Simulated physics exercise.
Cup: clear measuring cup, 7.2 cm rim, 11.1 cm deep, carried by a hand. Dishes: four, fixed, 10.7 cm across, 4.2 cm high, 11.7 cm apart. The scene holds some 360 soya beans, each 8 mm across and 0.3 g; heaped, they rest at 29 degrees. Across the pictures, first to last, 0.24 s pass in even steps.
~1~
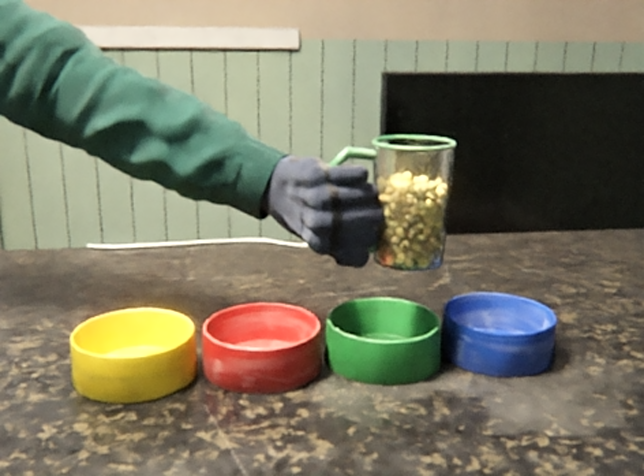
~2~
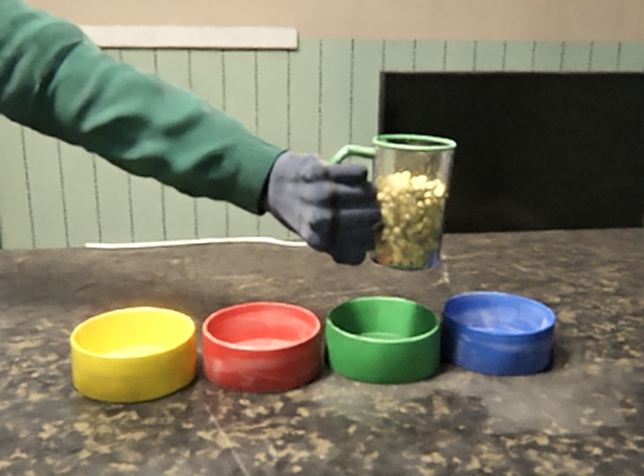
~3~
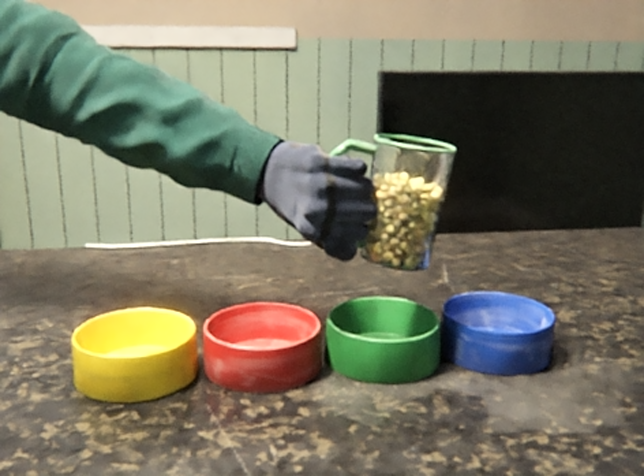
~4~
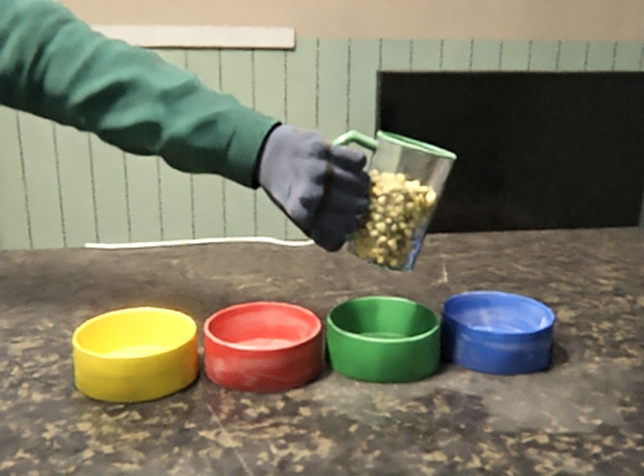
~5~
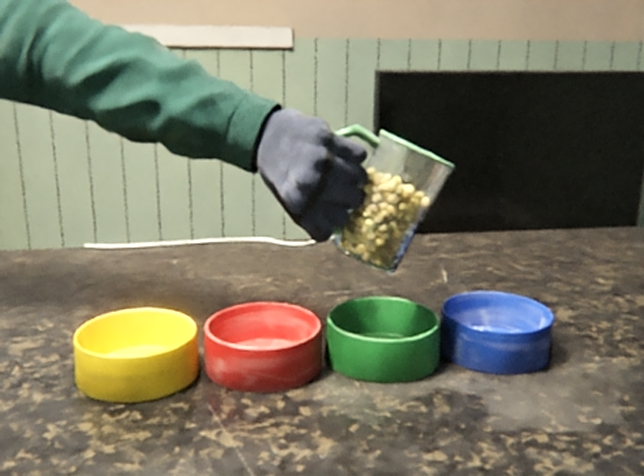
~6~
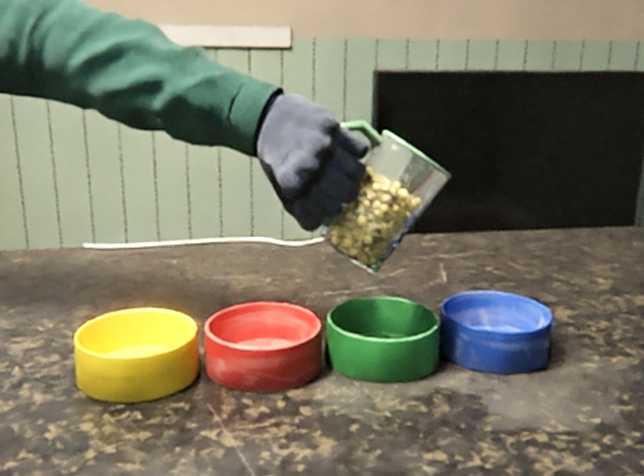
A gloved hand steadily tilts a clear cup of soya beans rightward above four coloured dishes.
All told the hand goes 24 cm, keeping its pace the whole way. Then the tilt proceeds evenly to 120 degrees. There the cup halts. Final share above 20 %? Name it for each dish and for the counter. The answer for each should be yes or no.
Red dish - no, blue dish - no, green dish - yes, yellow dish - no, counter - no.
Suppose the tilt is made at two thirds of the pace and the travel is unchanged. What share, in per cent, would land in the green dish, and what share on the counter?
Shares: Green 30, counter 20.
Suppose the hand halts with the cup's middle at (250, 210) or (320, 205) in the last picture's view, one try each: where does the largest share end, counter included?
Most goes to: Green, then green.
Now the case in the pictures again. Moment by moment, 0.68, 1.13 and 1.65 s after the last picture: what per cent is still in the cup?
About 30, 0, 0 per cent.
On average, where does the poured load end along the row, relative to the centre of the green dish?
1 cm to the left.
Then, 0.68 s after the last picture, tilt 120 degrees; cup holds 30 %, green 60 %.
Then, 1.13 s after the last picture, tilt 120 degrees; cup holds 0 %, red 5 %, green 85 %.
Then, 1.65 s after the last picture, tilt 120 degrees; cup holds 0 %, red 5 %, green 85 %.
In the end, red 5 %, blue 0 %, green 85 %, yellow 0 %, counter 10 %.
